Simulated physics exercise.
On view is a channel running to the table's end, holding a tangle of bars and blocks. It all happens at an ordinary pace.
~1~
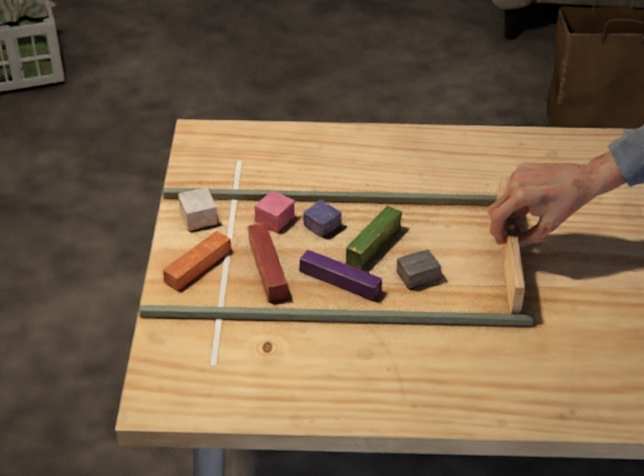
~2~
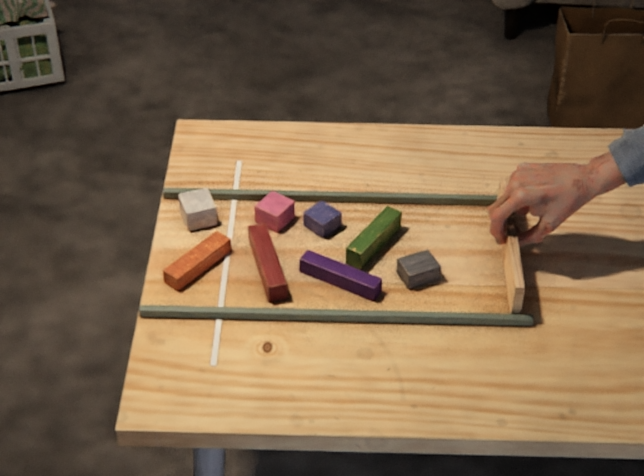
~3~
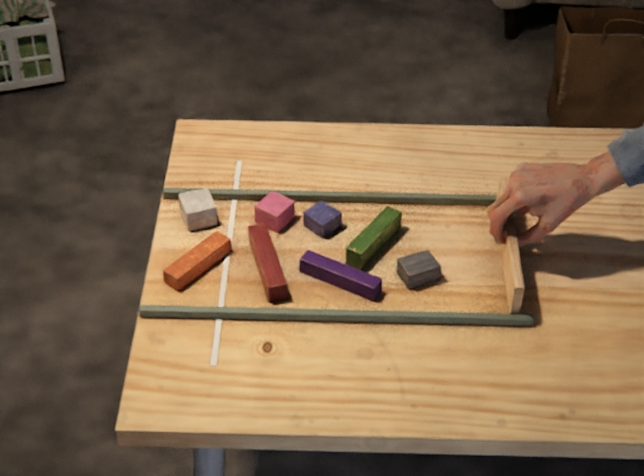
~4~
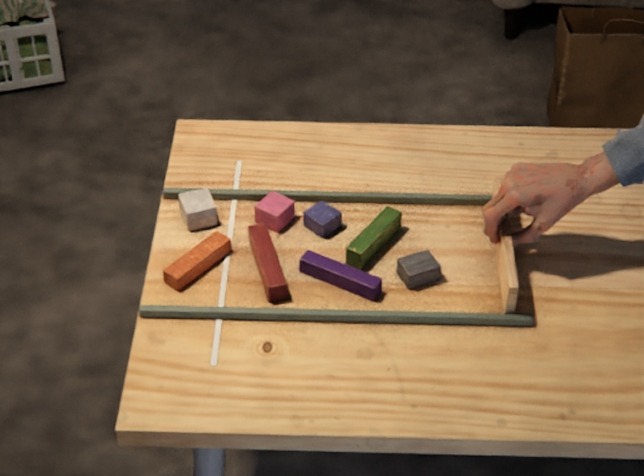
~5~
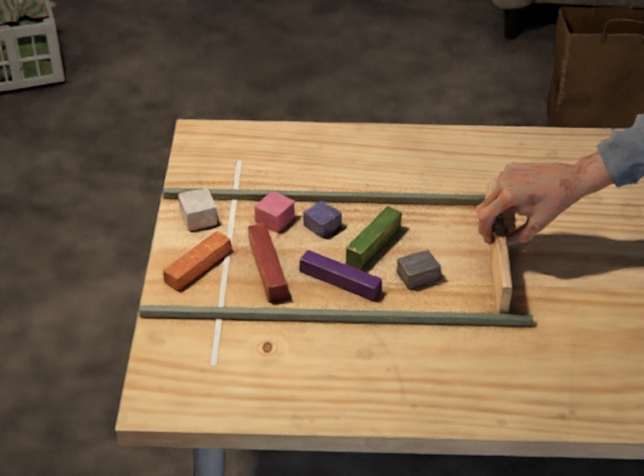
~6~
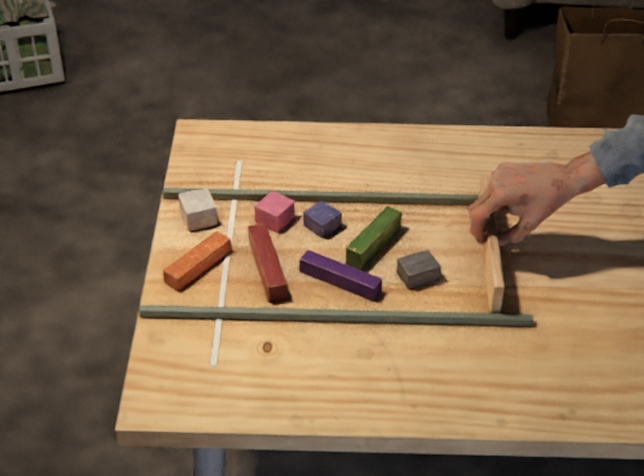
A hand reaching in from the right grips an upright wooden board at the right of a channel between two dark rails on a pale wooden table, seen from above at an angle. White, pink and blue blocks sit above orange, red and purple bars, with a green bar and grey block nearer the board. The hand slides the board slightly left, while the pieces and view stay still.
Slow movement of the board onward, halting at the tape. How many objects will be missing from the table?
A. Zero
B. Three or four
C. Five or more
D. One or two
D.
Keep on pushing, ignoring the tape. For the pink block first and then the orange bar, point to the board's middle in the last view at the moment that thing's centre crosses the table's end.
For the pink block at (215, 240), for the orange bar at (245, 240).
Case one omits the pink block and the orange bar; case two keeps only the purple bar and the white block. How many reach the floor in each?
That makes 0 fallen, then 1 fallen in the other try.
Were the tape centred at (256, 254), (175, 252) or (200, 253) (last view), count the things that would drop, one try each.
Respectively, 0, 7 and 4.
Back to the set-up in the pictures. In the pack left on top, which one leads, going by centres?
Foremost: The red bar.
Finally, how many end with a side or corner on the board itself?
It's 3.
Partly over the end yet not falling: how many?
The tally is 2.
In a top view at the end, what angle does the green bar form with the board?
I'd say it's about 35° out of line.
Soon after, none off yet; white block at rest near (198, 209); orange bar at rest near (198, 260); red bar at rest near (267, 262).
At rest, the number that fall off is one or two; fallen, orange bar and white block.
